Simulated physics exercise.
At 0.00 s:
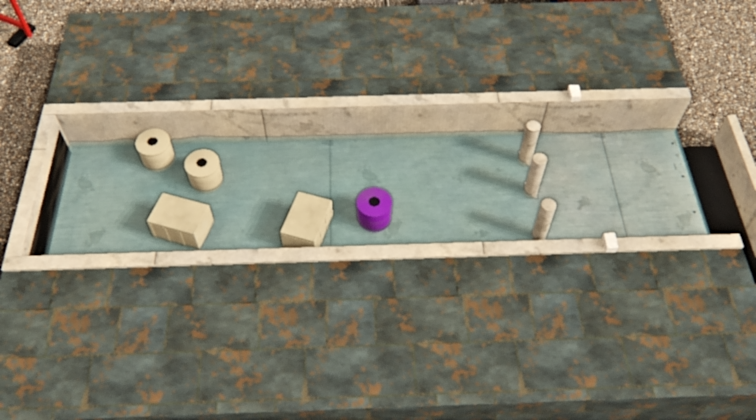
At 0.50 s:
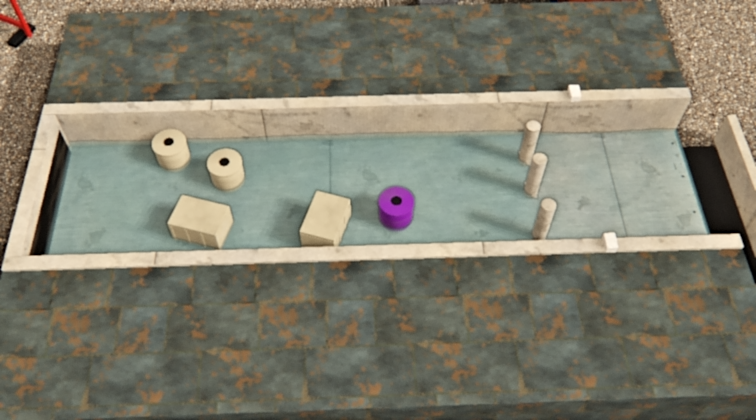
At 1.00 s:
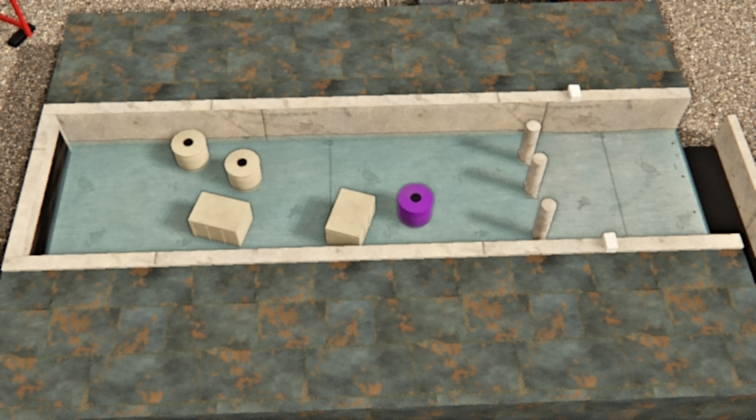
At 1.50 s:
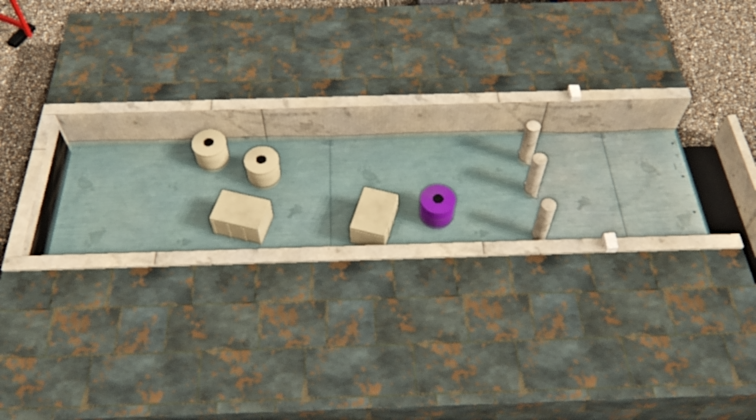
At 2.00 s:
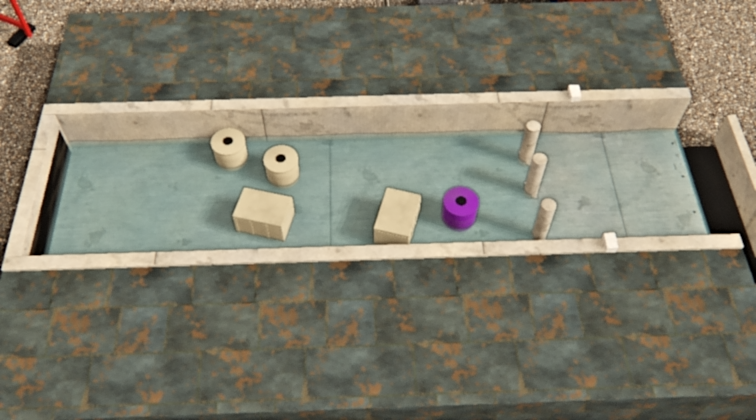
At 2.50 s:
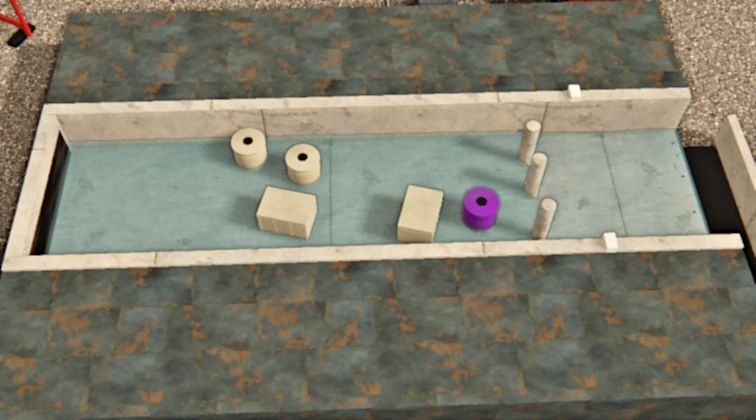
The video shows a purple tub, two pale round tubs and two pale blocks floating in a shallow, walled water channel, all drifting steadily rightward together while three upright posts near the right side stay in place.
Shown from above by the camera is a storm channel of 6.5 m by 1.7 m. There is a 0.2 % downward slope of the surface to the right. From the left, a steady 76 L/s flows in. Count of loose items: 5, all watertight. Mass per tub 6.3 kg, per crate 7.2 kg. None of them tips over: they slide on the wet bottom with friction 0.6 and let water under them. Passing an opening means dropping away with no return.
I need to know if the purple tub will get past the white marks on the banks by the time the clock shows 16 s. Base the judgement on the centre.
Result for the purple tub: It gets across.
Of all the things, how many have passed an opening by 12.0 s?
0 in total.
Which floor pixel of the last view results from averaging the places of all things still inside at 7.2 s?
They average out to somewhere around (515, 190).
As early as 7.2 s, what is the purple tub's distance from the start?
About 300 cm out of place.
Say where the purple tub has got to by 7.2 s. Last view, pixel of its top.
By then the top sits at about (647, 191).
After 3.5 s the purple tub is near (526, 203), 1.5 m from its start, afloat; 0 of 5 are over the mark; 5 afloat.
After 7.2 s the purple tub is near (647, 191), 2.8 m from its start, aground; 1 of 5 are over the mark; 4 afloat.
After 12.0 s the purple tub is near (647, 191), 2.8 m from its start, aground; 1 of 5 are over the mark; 3 afloat.
After 16.0 s the purple tub is near (647, 191), 2.8 m from its start, aground; 1 of 5 are over the mark; 4 afloat.
